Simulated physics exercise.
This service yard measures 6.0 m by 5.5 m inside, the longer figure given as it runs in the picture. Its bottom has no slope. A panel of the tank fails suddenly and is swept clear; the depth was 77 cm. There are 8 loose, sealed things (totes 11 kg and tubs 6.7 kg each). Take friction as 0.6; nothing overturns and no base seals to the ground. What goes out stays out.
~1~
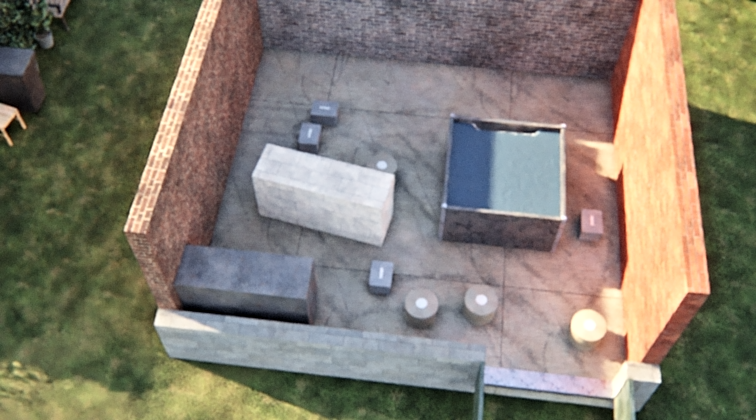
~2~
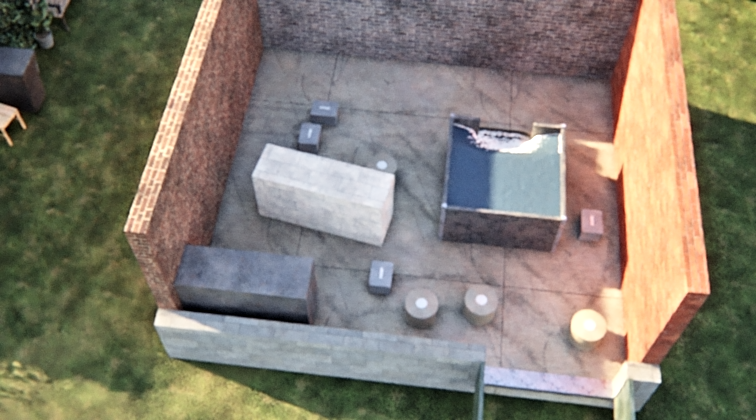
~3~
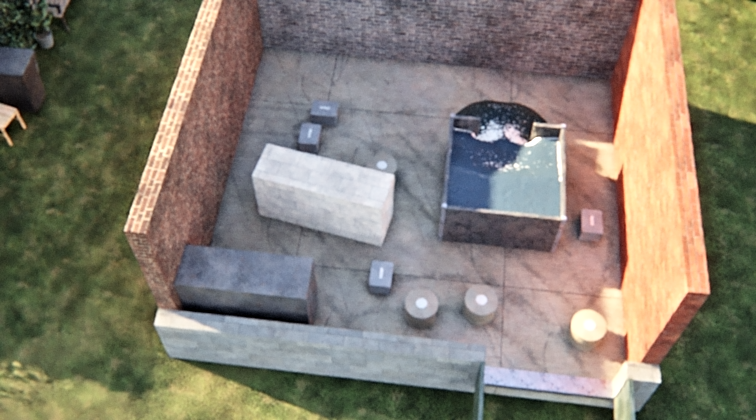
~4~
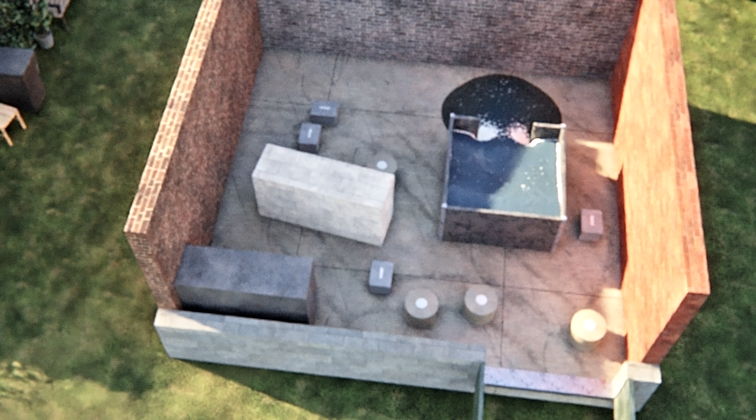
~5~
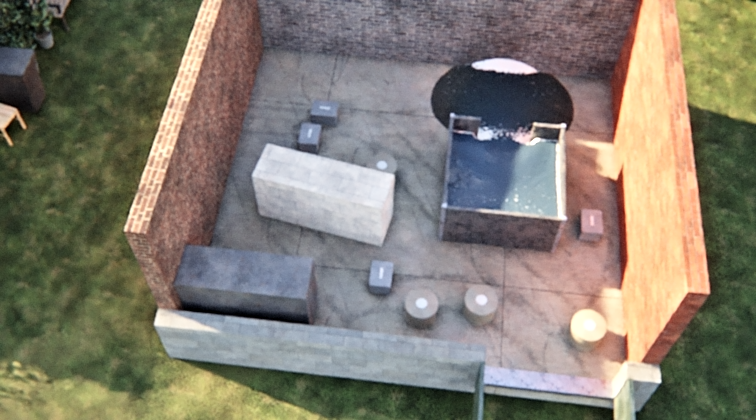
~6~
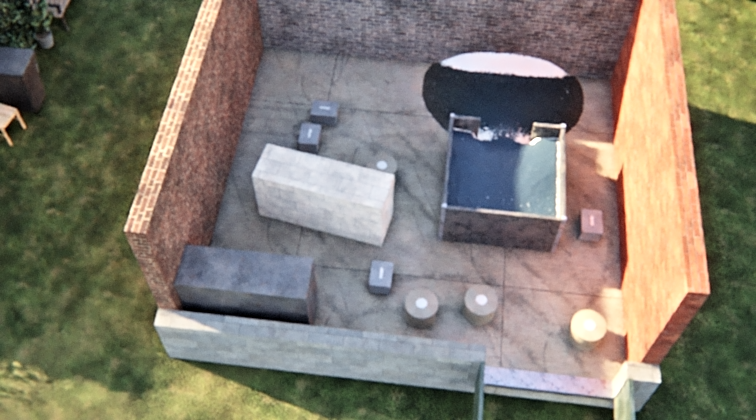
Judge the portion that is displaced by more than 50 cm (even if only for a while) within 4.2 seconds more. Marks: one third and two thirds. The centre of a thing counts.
That comes to not even a third.
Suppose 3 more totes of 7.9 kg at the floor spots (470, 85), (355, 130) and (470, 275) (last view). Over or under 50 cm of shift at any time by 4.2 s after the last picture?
In turn: Past it, under, under.
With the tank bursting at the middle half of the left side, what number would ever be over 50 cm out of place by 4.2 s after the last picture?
In that case 4 of them.
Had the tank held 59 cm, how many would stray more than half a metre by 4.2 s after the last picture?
Then 1.
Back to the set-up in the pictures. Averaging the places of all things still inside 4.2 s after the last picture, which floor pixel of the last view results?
At about (404, 239).
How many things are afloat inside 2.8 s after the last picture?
I count 0.
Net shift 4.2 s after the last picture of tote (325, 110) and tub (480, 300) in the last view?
In turn: 5 cm, 0 cm.
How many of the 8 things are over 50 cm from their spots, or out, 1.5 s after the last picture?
0 of them.
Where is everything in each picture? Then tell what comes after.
In the first frame, a tote at (325, 108), on the bottom; a tote at (592, 221) rests on the ground; 2.5 m2 under water; 0 of 8 have shifted.
In the second frame, a tote at (325, 108) rests on the ground; a tote at (592, 221), on the bottom; water covers 3.1 m2; 0 of 8 have shifted.
In the third frame, a tote at (325, 108) rests on the ground; a tote at (592, 221), on the bottom; water covers 4.0 m2; 0 of 8 have shifted.
In the fourth frame, a tote at (325, 108), on the bottom; a tote at (592, 221), on the bottom; water covers 5.1 m2; 0 of 8 have shifted.
In the fifth frame, a tote at (325, 108), on the bottom; a tote at (592, 221), on the bottom; 6.0 m2 under water; 0 of 8 have shifted.
In the sixth frame, a tote at (325, 108), on the bottom; a tote at (592, 221), on the bottom; 6.6 m2 under water; 0 of 8 have shifted.
Then, 0.4 s after the last picture 0 of 8 are over 50 cm from their spots; 0 afloat.
Then, 1.5 s after the last picture 0 of 8 are over 50 cm from their spots; 0 afloat.
Then, 2.8 s after the last picture 1 of 8 are over 50 cm from their spots; 0 afloat.
Then, 4.2 s after the last picture 2 of 8 are over 50 cm from their spots, and 2 have been at some point; 0 afloat.
